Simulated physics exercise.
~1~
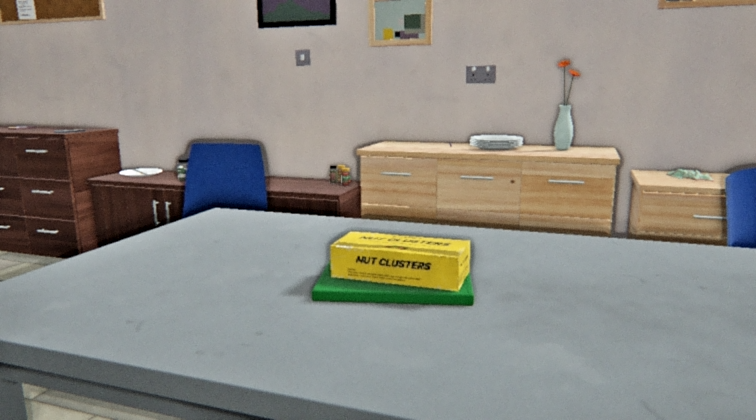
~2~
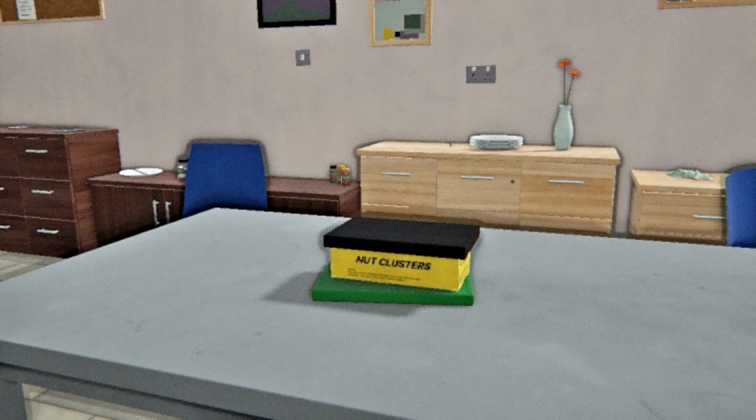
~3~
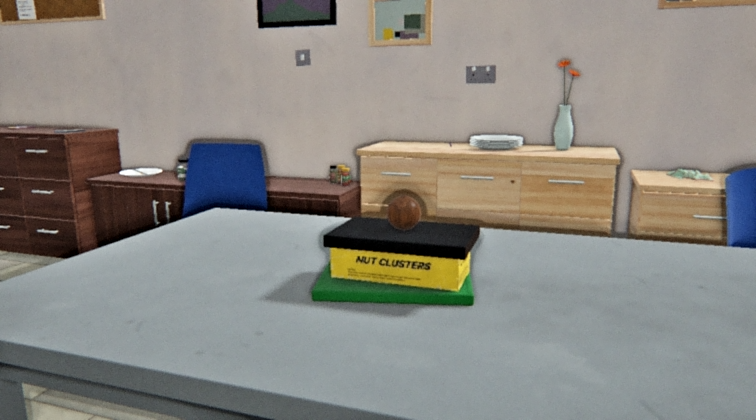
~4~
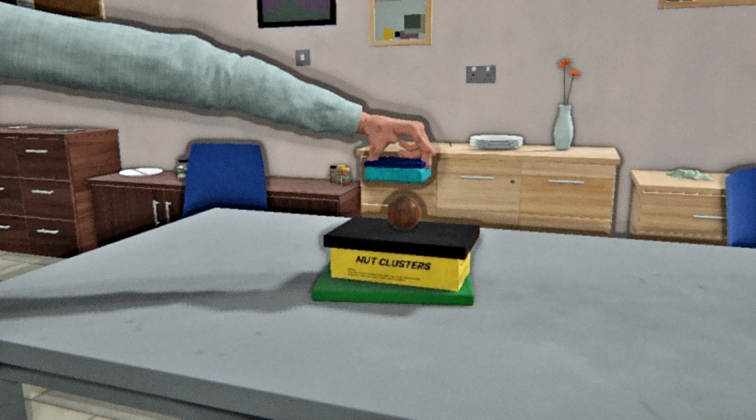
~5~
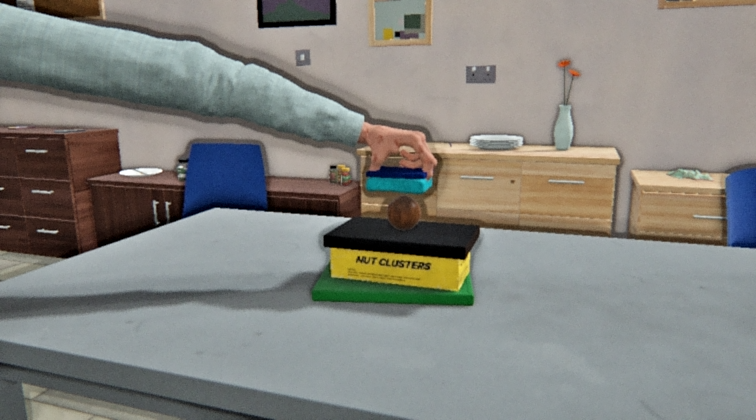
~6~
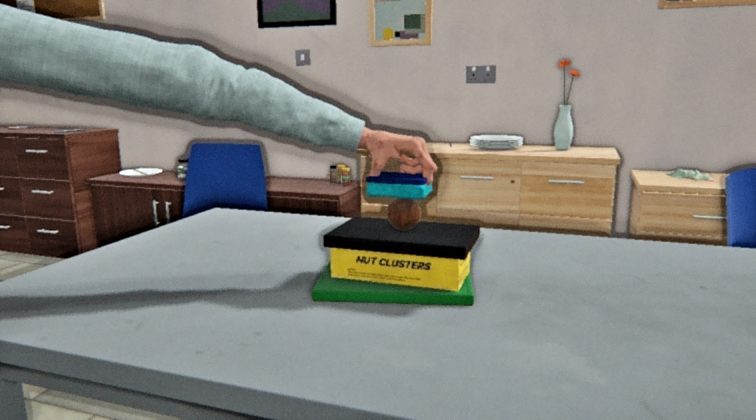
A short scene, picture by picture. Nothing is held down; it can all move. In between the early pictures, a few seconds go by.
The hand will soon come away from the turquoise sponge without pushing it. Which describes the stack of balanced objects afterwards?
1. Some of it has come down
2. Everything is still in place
Option 1: Some of it has come down.
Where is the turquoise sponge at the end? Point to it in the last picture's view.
I'd point to roughly (351, 216).
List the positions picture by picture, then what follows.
In the first frame, the last thing is not in view yet; yellow packet (401, 259).
In the second frame, the last thing is not in view yet; green tray (396, 278).
In the third frame, the last thing is not in view yet; yellow packet (401, 259).
In the fourth frame, still above its spot; turquoise sponge (398, 170); green tray (396, 278).
In the fifth frame, still above its spot; turquoise sponge (400, 180); yellow packet (401, 259).
In the sixth frame, in place under the hand; turquoise sponge (400, 185); green tray (396, 278).
Then, 0.40 s past the last view, turquoise sponge rocked 48° from its first pose near (375, 201).
Then, 0.60 s past the last view, turquoise sponge now fallen.
Finally, fallen, turquoise sponge; the other 4 still in place. Final places as the last picture's camera would see them, turquoise sponge near (351, 216). The pile comes apart.
